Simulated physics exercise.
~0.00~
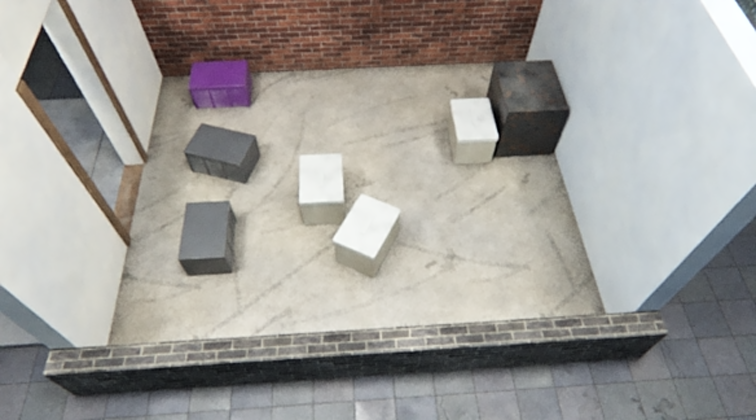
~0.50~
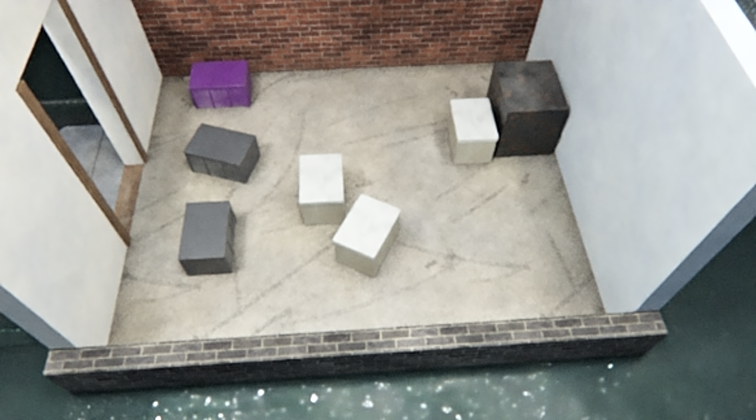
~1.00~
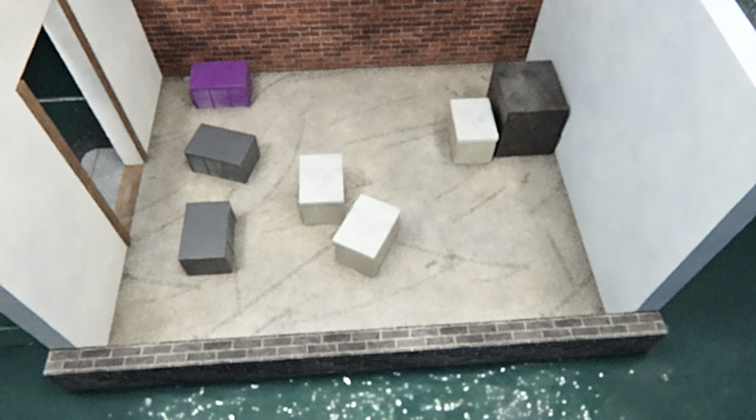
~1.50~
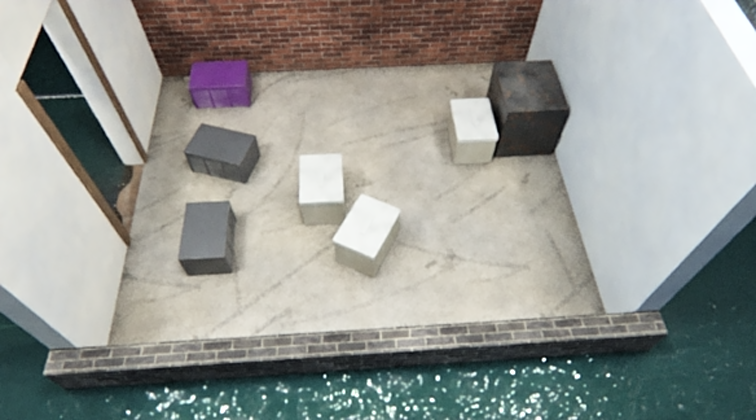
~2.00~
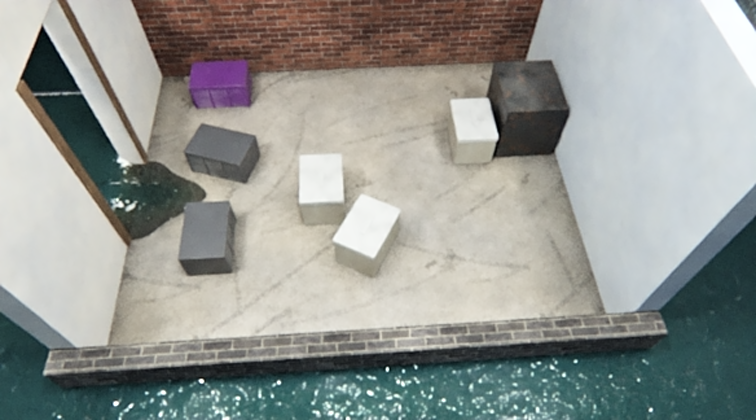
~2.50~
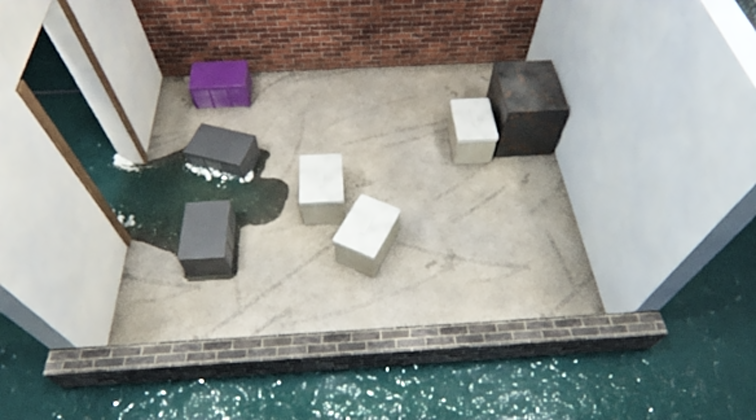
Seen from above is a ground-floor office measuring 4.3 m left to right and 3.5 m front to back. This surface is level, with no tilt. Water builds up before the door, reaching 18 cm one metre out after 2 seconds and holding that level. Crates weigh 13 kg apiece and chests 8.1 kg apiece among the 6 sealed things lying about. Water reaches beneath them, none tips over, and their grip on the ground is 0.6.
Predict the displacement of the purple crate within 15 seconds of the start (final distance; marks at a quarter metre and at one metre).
Expect the purple crate to show a bit of drift.
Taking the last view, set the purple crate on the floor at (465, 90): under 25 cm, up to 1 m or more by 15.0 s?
By then it winds up well off.
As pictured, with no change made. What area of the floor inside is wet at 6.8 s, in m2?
Flooded: Near 14 m2.
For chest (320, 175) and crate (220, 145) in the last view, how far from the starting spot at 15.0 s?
In that order: 200 cm, 80 cm.
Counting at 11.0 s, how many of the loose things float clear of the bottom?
Total: 5.
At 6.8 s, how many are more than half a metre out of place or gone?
The number comes to 4.
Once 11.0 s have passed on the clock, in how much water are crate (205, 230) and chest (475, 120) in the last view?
Depth approx. 8 cm / 7 cm.
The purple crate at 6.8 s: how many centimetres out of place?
Some 0 cm from the start.
After 3.5 s the purple crate is near (218, 74), 0.0 m from its start, aground; 0 afloat.
After 6.8 s the purple crate is near (218, 74), 0.0 m from its start, aground; 1 afloat.
After 11.0 s the purple crate is near (218, 74), 0.0 m from its start, aground; 5 afloat.
After 15.0 s the purple crate is near (176, 79), 0.4 m from its start, afloat; 6 afloat.
